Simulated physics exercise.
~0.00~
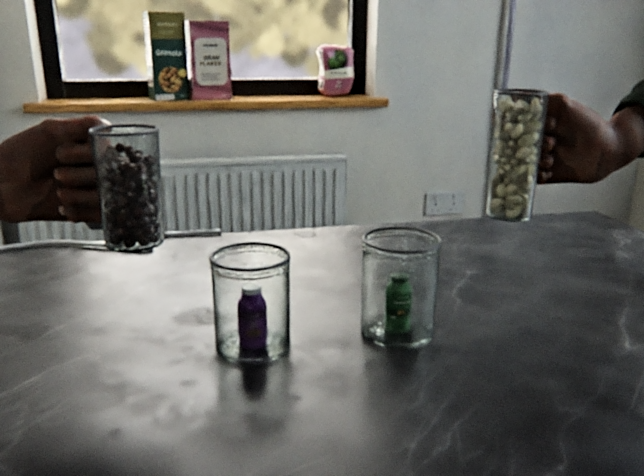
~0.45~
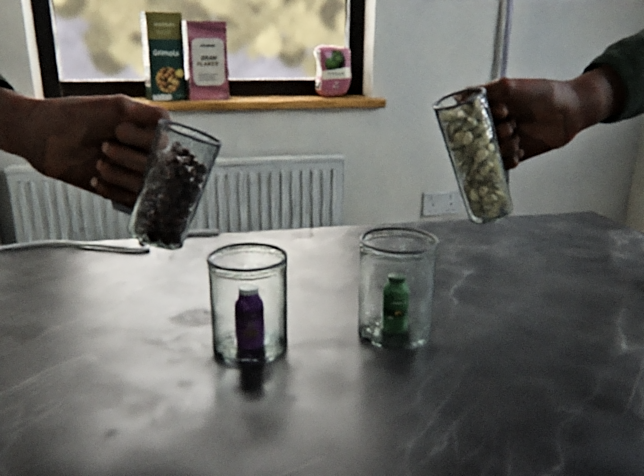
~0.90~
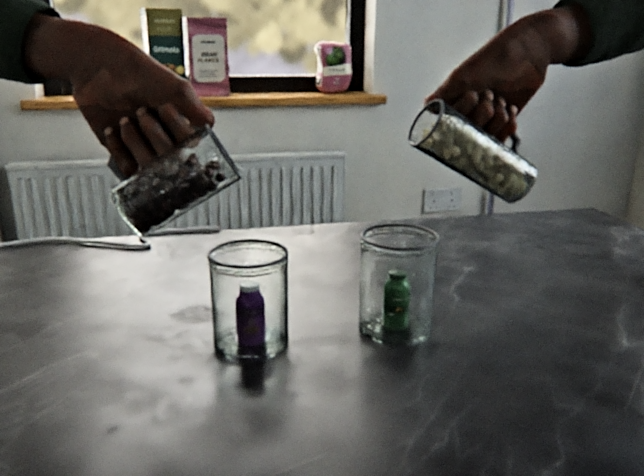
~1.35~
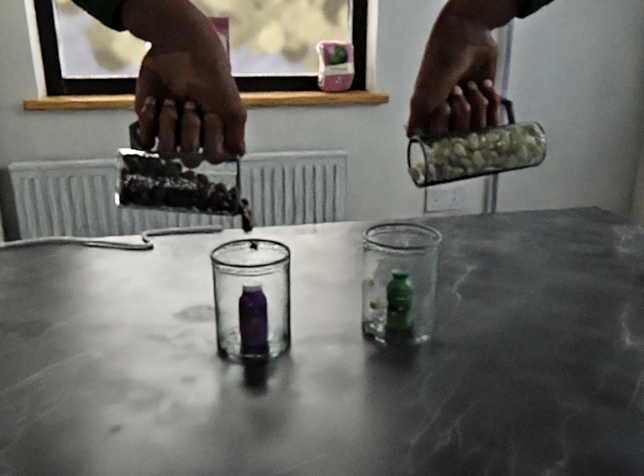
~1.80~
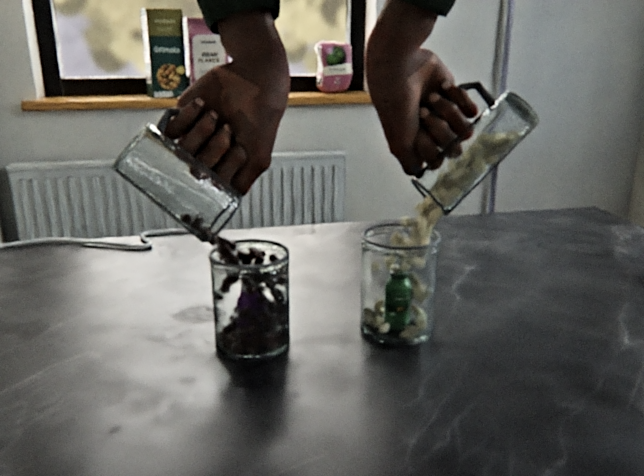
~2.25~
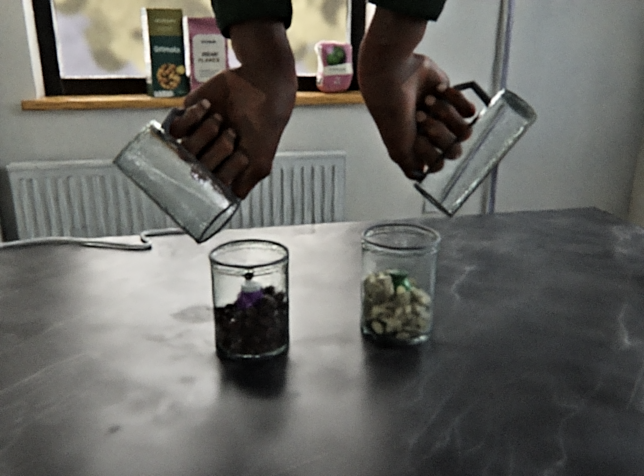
Two hands hold clear glass mugs above a dark marbled table, seen from the front by a slightly swaying camera, with a radiator and window behind. The left mug holds dark pieces and the right one pale greenish pieces, while two glass jars below contain a small purple bottle and a small green bottle. The hands move inward and tip the mugs until the pieces tumble into the jars, the dark ones filling faster at first. Both mugs end up emptied and tilted down, each jar about half full, with the tops of both bottles still showing and nothing spilled.
